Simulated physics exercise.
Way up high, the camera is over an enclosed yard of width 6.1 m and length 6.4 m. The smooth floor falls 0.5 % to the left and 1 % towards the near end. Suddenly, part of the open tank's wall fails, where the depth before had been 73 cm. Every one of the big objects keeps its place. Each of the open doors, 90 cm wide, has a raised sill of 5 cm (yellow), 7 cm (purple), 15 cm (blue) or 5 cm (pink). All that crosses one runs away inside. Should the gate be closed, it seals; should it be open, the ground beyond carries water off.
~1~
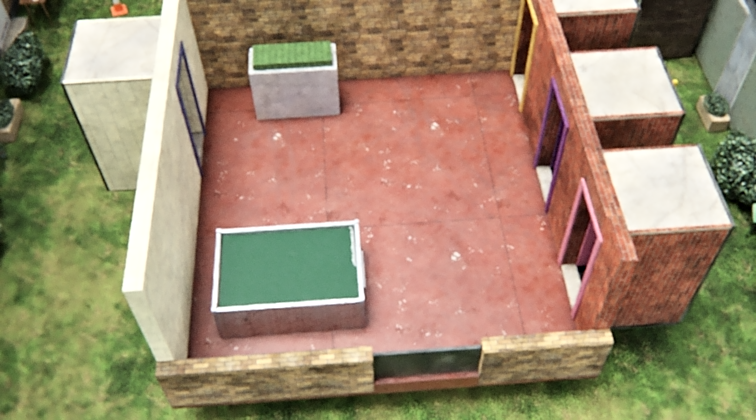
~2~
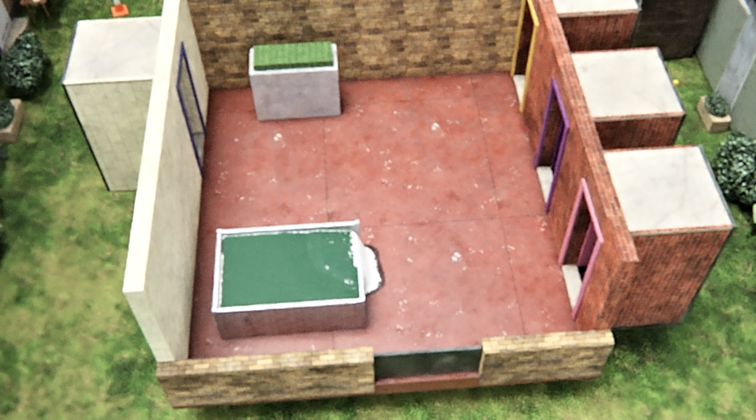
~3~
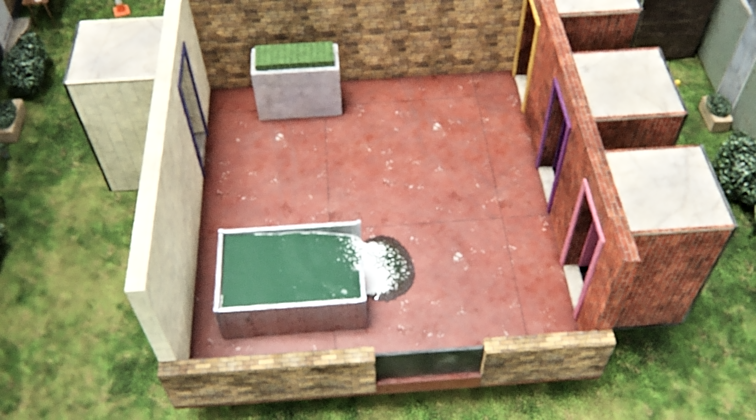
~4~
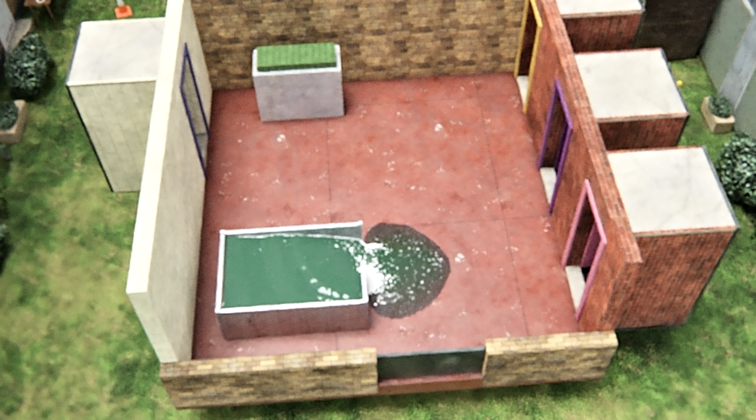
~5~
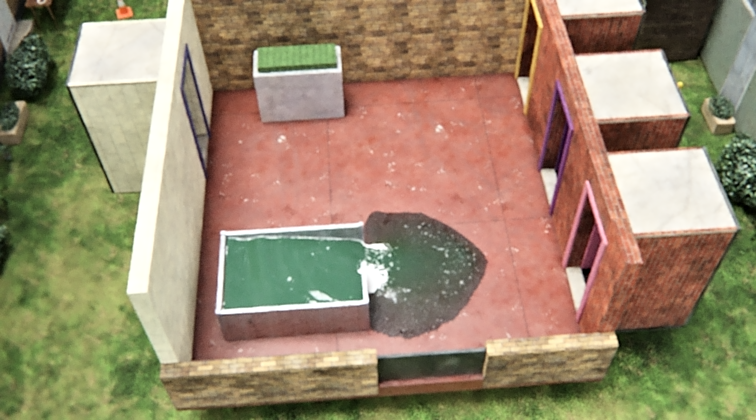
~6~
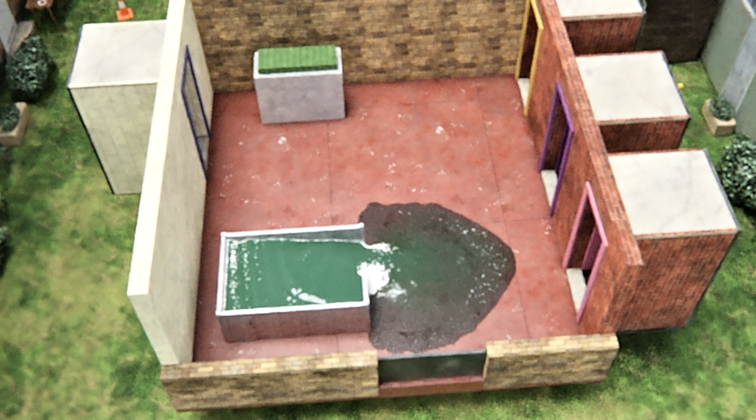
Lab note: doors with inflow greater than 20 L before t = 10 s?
Yellow door greater, purple door greater, blue door not greater, pink door greater.
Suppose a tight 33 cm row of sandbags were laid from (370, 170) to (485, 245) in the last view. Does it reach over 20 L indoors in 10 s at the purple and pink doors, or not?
At the purple door the limit is not reached, and at the pink door it is exceeded.
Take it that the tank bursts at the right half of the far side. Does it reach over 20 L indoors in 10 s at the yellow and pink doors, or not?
Measured against that limit, yellow comes out beyond it and pink comes out short of it.
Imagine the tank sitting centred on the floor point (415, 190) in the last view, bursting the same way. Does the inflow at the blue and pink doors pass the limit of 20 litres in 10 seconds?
Against that limit: Blue under, pink below.
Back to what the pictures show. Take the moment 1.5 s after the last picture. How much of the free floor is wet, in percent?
Covered: Roughly 40 per cent.
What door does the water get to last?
The blue door.
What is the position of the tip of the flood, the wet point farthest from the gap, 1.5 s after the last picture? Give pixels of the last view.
Somewhere about (519, 115).
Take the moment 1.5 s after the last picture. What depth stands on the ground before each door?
You'd see yellow at 0 cm, purple at 18 cm, blue at 0 cm and pink at 16 cm.
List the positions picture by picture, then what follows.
The first picture shows the open tank at (288, 267) is whole and still, 73 cm deep.
In the second picture, the front is at (374, 289), 0.5 m from the gap at (357, 260); 0.2 m2 of floor is under water; 73 cm left at the back of the open tank.
In the third picture, the front is at (410, 274), 0.8 m from the gap at (359, 262); 0.7 m2 of floor is under water; 73 cm left at the back of the open tank.
In the fourth picture, water pours out at (361, 264) and has run 1.4 m, to (442, 258); typically 7 cm deep outside, 73 cm at the open tank's back.
In the fifth picture, water pours out at (361, 265) and has run 2.0 m, to (478, 254); typically 5 cm deep outside, 72 cm at the open tank's back.
In the sixth picture, the front is at (506, 250), 2.5 m from the gap at (362, 266); 4.7 m2 of floor is under water; 66 cm left at the back of the open tank.
Then, 0.7 s after the last picture water covers 35 % of the floor and is deepest (36 cm) near (372, 265); yellow door not reached, purple door 9 cm at the sill, 0 L in, blue door not reached, pink door 10 cm at the sill, 8 L in.
Then, 1.5 s after the last picture water covers 40 % of the floor and is deepest (29 cm) near (372, 265); yellow door not reached, purple door 18 cm at the sill, 30 L in, blue door not reached, pink door 16 cm at the sill, 66 L in.
Then, 2.8 s after the last picture water covers 45 % of the floor and is deepest (22 cm) near (372, 265); yellow door 7 cm at the sill, 1 L in, purple door 13 cm at the sill, 76 L in, blue door not reached, pink door 16 cm at the sill, 164 L in.
Then, 5.3 s after the last picture water covers 60 % of the floor and is deepest (14 cm) near (372, 265); yellow door 8 cm at the sill, 20 L in, purple door 9 cm at the sill, 99 L in, blue door not reached, pink door 12 cm at the sill, 236 L in.
Then, 9.3 s after the last picture water covers 90 % of the floor and is deepest (10 cm) near (191, 387); yellow door 5 cm at the sill, 36 L in, purple door 5 cm at the sill, 102 L in, blue door 1 cm at the sill, 0 L in, pink door 7 cm at the sill, 275 L in.
